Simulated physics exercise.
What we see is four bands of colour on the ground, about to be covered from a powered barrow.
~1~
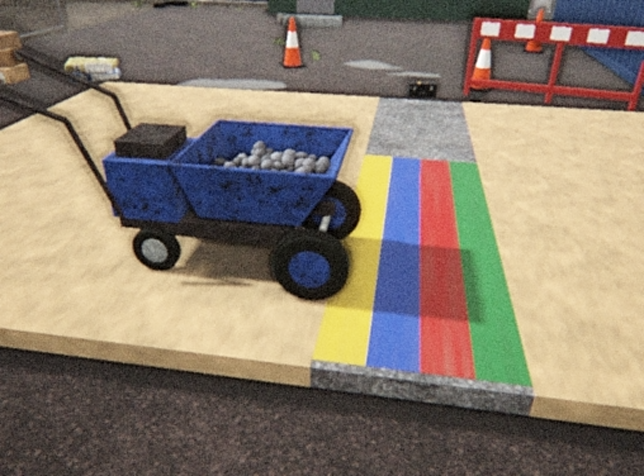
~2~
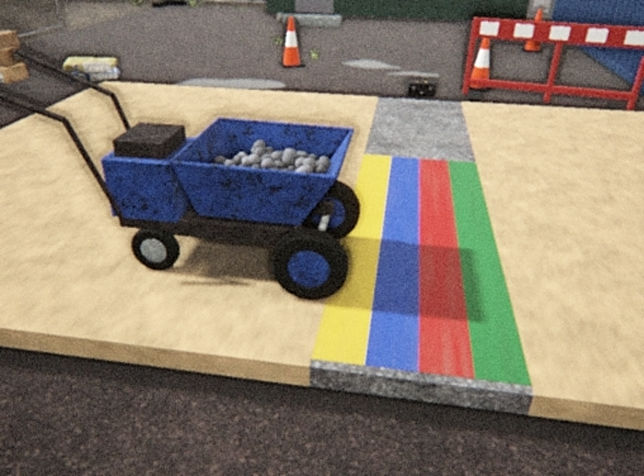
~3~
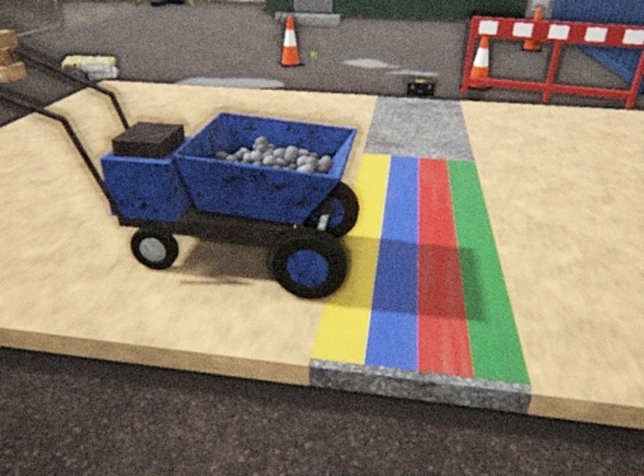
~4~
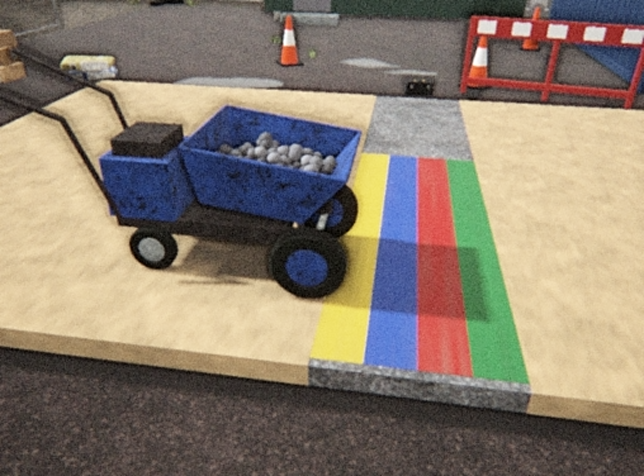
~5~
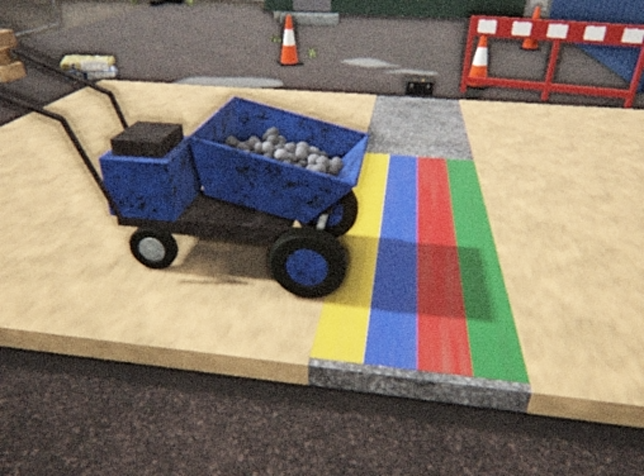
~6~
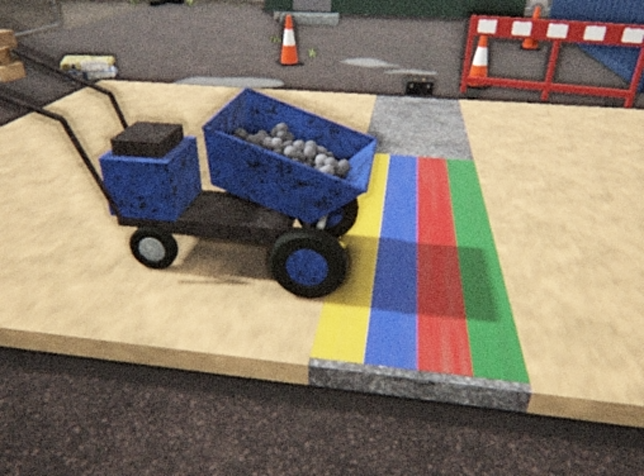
The blue skip on a small barrow sat level with its load of round grey cobbles, then its back end rose steadily, tilting it clearly toward the yellow, blue, red and green strips.
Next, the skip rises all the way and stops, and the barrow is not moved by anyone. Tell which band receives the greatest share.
I would say the red band receives it.
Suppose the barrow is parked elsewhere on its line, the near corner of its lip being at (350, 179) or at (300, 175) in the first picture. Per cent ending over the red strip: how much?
The first stop gives 50 per cent; the second gives 30 per cent.
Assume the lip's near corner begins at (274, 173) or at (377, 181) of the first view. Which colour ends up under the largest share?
First: That blue strip; second: The green one.
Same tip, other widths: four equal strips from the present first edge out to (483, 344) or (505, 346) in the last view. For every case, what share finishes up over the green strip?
I get 40 % for the first one and 30 % for the second.
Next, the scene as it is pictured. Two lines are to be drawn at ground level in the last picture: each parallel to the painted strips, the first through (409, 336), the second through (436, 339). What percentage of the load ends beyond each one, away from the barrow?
That's 90 per cent for the first and 60 per cent for the second.
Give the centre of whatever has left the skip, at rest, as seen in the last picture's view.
Last view, centre at rest - approx. (445, 273).
Soon, skip tipped steeply; all in the skip.
A while on, skip tipped steeply; nearly all in the skip; a stray few over the blue strip; a stray few over the red strip.
Towards the end, skip tipped right over; about a third in the skip; a stray few over the blue strip; about a third over the red strip; about a quarter over the green strip; a small part off the paint.
Finally, skip tipped right over; a stray few over the yellow strip; about a quarter over the blue strip; about half over the red strip; about a quarter over the green strip; a small part off the paint.
